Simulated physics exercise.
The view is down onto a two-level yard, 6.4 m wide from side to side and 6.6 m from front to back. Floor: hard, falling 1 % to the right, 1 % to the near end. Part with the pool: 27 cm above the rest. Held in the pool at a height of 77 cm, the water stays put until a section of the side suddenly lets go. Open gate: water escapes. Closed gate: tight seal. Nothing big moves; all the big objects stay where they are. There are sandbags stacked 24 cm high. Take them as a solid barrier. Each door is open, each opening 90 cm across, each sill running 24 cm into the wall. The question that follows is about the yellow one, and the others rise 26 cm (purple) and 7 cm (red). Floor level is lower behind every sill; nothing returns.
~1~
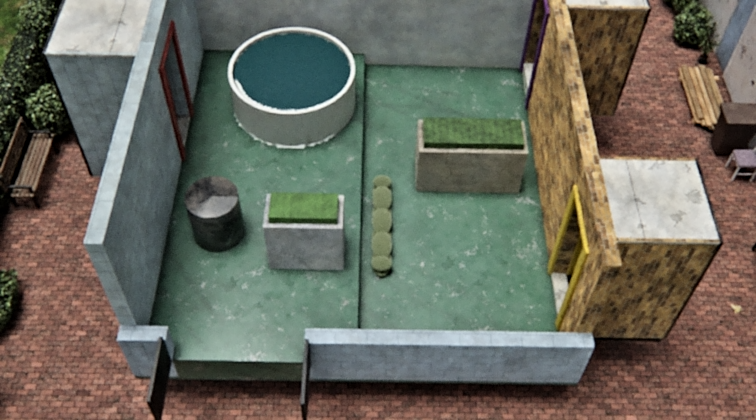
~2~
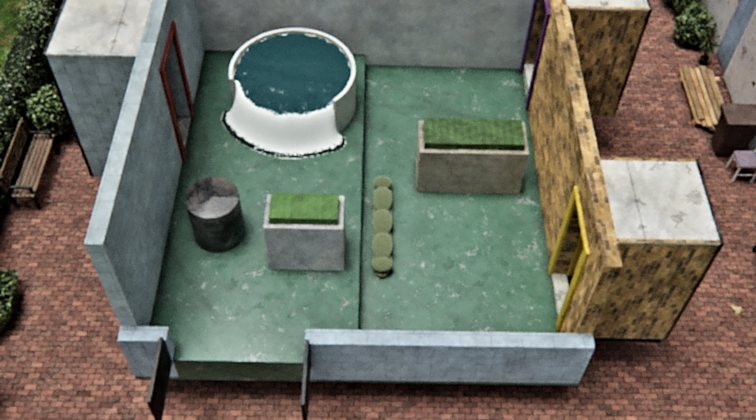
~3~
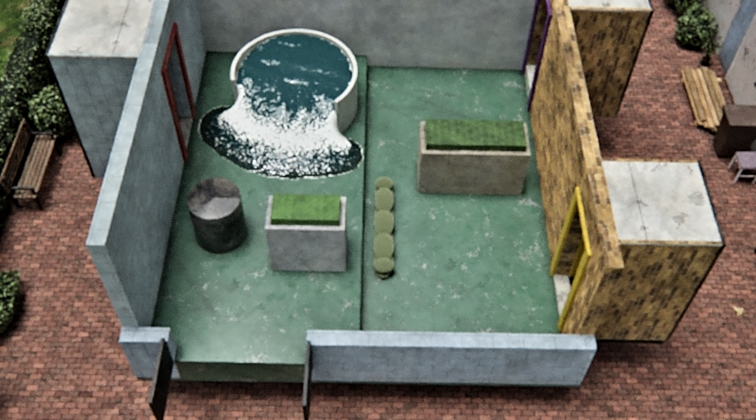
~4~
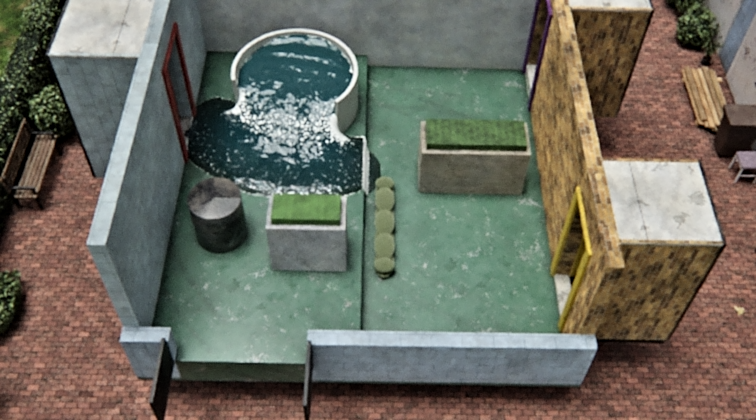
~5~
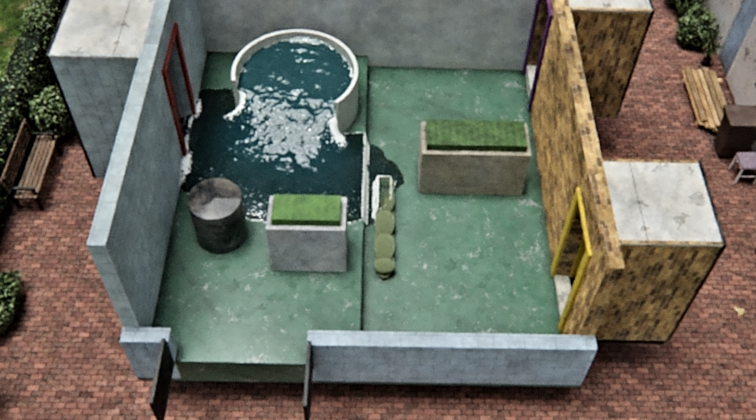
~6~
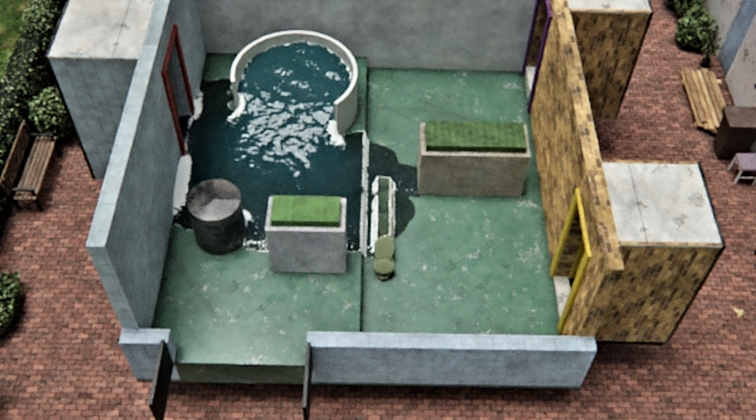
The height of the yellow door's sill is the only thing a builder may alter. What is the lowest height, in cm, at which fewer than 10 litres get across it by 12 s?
11 cm.
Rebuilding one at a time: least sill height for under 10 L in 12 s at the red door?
The red one would have to be about 26 cm high.
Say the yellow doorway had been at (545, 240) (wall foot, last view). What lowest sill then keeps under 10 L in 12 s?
About 8.5 cm.
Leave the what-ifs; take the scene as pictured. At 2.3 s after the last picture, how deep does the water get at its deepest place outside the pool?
I'd estimate roughly 31 cm.
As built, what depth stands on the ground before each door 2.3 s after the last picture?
Door depths (cm): Purple = 0, yellow = 2, red = 10.
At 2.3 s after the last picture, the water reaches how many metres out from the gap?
About 6.2 m.
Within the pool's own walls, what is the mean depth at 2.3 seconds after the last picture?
The mean depth is about 13 cm.
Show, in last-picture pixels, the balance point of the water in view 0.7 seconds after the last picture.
The water is centred near (281, 160).
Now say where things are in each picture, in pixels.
In the first picture, still water, 77 cm deep, in the pool at (292, 72); the yellow door at (567, 264) is dry.
In the second picture, the gap is at (275, 133), the front 0.3 m out at (336, 147); the back of the pool holds 77 cm.
In the third picture, the gap is at (277, 136), the front 0.8 m out at (347, 169); the back of the pool holds 76 cm.
In the fourth picture, the front is at (353, 190), 1.3 m from the gap at (277, 137); 4.2 m2 of floor is wet, 71 cm left at the back.
In the fifth picture, the gap is at (278, 138), the front 1.8 m out at (363, 215); the back of the pool holds 67 cm.
In the sixth picture, the front is at (372, 252), 2.4 m from the gap at (277, 140); 9.2 m2 of floor is wet, 67 cm left at the back; the yellow door at (569, 267), 5.6 m from the gap, is still 2.9 m from the nearest water.
Then, 0.7 s after the last picture water covers 40 % of the floor, deepest (43 cm) near (269, 234); it has not reached the yellow door.
Then, 2.3 s after the last picture water covers 60 % of the floor, deepest (31 cm) near (366, 229); it has not reached the yellow door.
Then, 11.3 s after the last picture water covers 85 % of the floor, deepest (16 cm) near (560, 365); 10 cm at the yellow door, 56 litres in over its 8 cm sill.
At the yellow door as built, the water peaked near 14 cm, 3.3 s after the last picture.
Run again over the same 12 s with other heights there, 36 litres in over 9 cm, 5 litres over 12 cm. The limit of 10 litres is kept from about 11 cm up.
